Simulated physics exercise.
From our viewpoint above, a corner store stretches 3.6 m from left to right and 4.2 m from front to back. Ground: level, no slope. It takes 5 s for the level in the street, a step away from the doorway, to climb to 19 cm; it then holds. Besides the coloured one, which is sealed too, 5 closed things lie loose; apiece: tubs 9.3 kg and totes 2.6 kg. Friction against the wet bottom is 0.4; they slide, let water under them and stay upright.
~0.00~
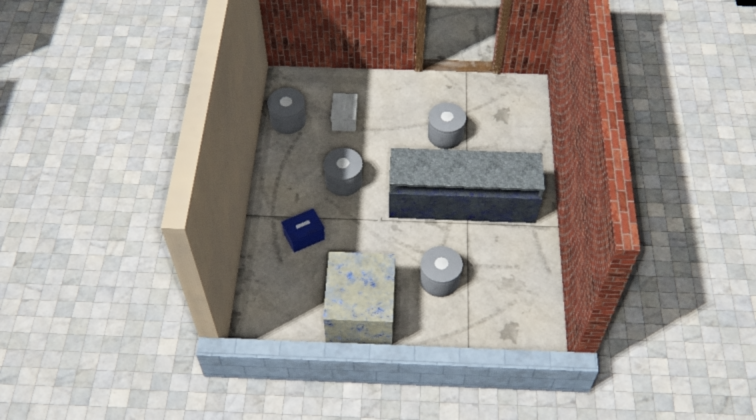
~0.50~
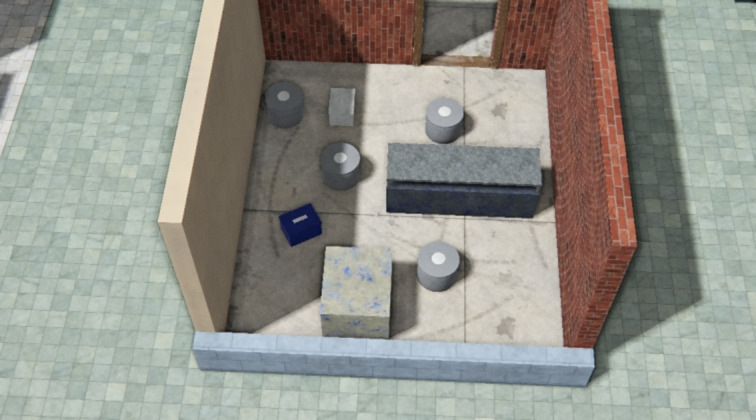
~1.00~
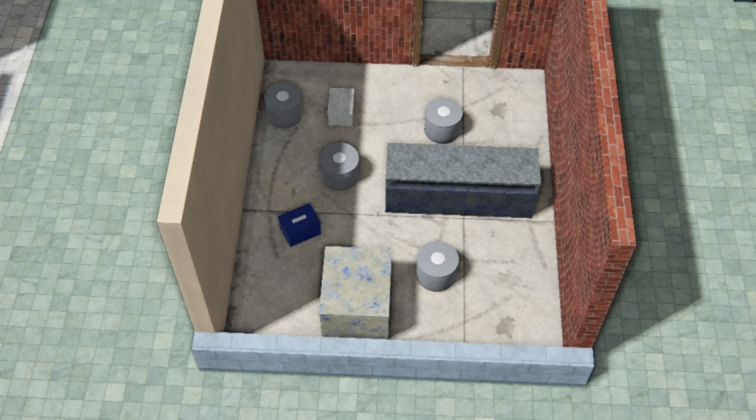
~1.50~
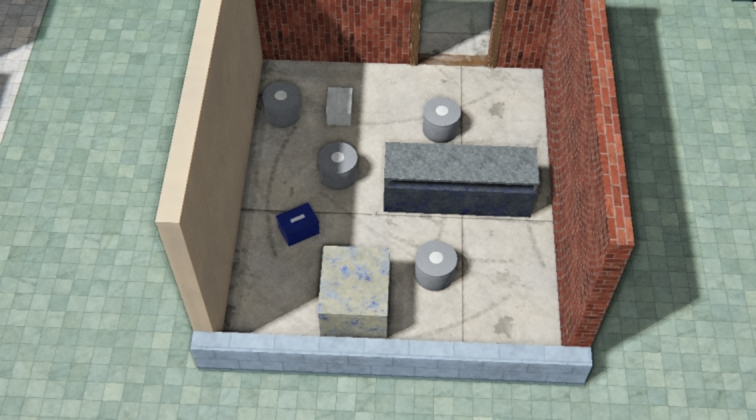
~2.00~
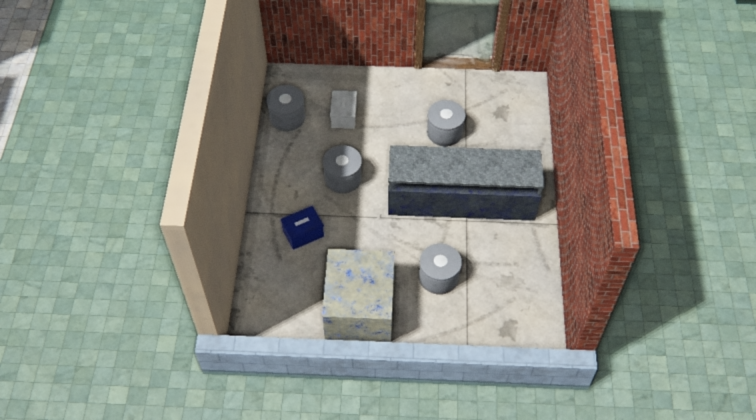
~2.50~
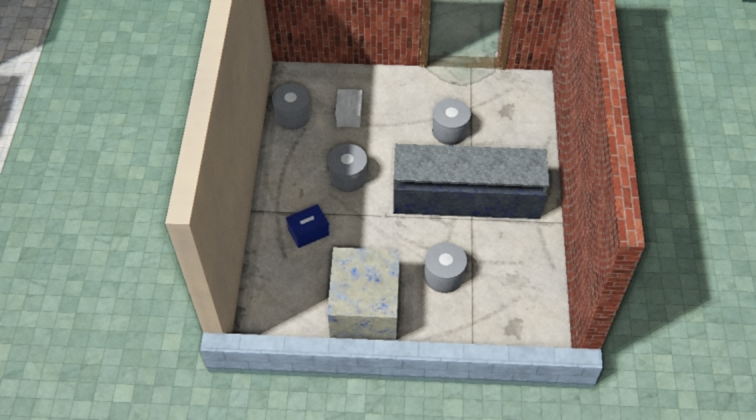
Pale paving around a small walled room turning green, while the blue box, grey tubs and counter inside stay in place.
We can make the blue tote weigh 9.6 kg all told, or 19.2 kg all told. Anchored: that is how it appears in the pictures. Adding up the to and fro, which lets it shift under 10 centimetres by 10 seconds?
I would say the lighter mass suffices.
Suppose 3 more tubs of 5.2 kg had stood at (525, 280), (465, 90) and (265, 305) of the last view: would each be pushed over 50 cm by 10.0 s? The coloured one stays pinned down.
Result, in turn - falls shy; exceeds it; falls shy.
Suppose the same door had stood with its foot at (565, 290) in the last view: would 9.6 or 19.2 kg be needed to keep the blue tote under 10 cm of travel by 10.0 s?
Just the heavy one.
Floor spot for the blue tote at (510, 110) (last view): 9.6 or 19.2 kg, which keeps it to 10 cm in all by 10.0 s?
Result: Heavy passes, light fails.
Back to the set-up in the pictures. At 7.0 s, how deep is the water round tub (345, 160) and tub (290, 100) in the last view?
Roughly 3 and 2 cm.
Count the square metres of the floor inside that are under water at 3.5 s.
My estimate is roughly 1.5 m2.
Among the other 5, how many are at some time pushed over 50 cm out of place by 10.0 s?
All told, that gives 3.
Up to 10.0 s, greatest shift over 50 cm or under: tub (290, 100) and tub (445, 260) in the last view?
So that's not as far for the first and not as far for the second.
After 3.5 s the blue tote would be 0 cm from its start with 9.6 kg and 0 cm from its start with 19.2 kg; 0 cm of water round it then.
After 4.5 s the blue tote would be 0 cm from its start with 9.6 kg and 0 cm from its start with 19.2 kg; 0 cm of water round it then.
After 7.0 s the blue tote would be 0 cm from its start with 9.6 kg and 0 cm from its start with 19.2 kg; 1 cm of water round it then.
After 10.0 s the blue tote would be 0 cm from its start with 9.6 kg and 0 cm from its start with 19.2 kg; 5 cm of water round it then.
